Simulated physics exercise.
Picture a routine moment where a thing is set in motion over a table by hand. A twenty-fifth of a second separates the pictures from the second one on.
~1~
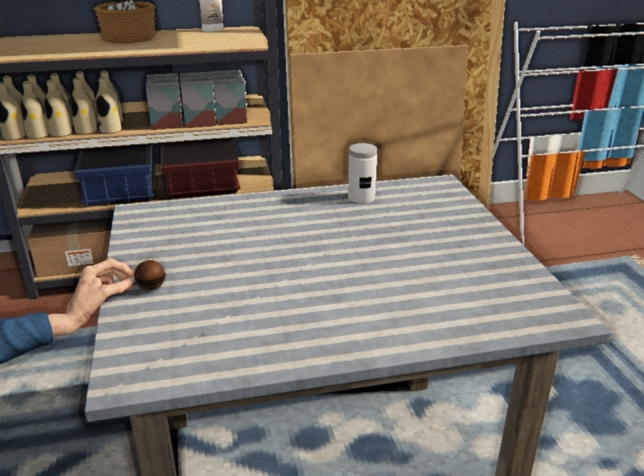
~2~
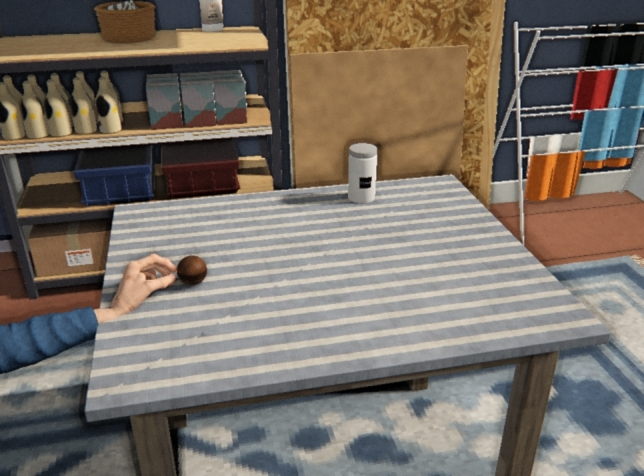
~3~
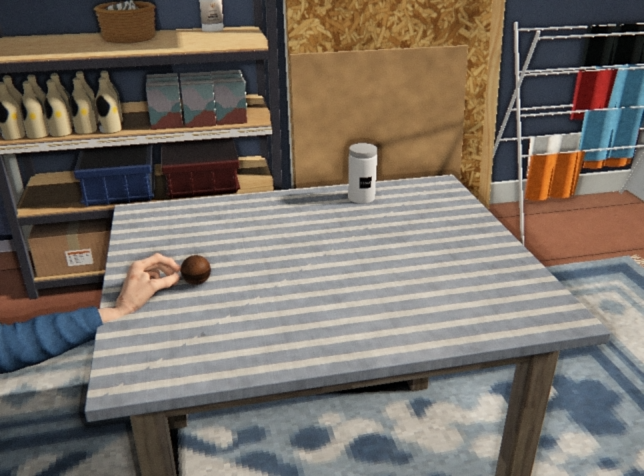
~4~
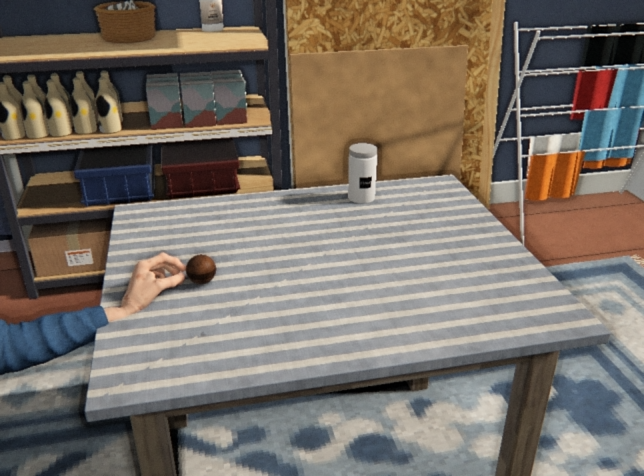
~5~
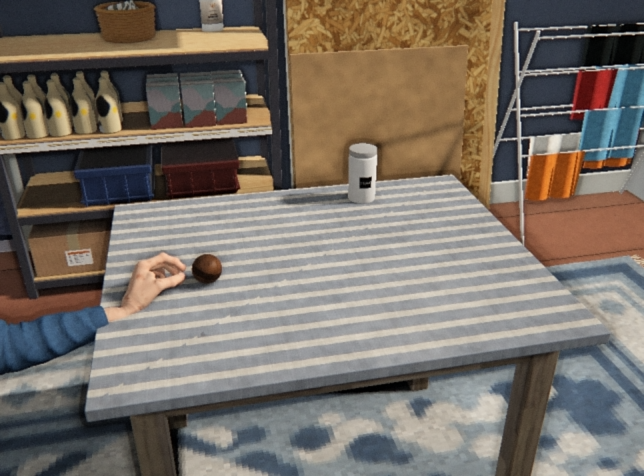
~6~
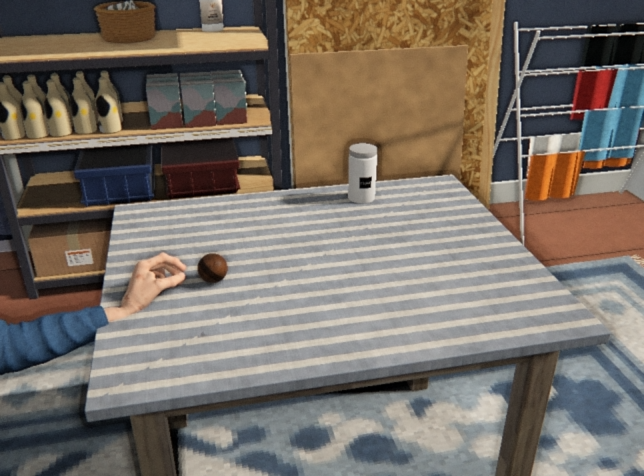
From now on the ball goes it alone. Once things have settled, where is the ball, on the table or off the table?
It will most likely come to rest on the table.
Then, 0.10 s later than the last frame, brown ball moved about its own width near (225, 267).
Then, 0.20 s later than the last frame, brown ball moved about its own width near (236, 266).
Then, 0.40 s later than the last frame, brown ball moved well along near (252, 264).
Then, 0.60 s later than the last frame, brown ball moved well along near (261, 263).
When it is over, moved from the start, brown ball. End places, in pixels of the last picture, brown ball near (263, 263).
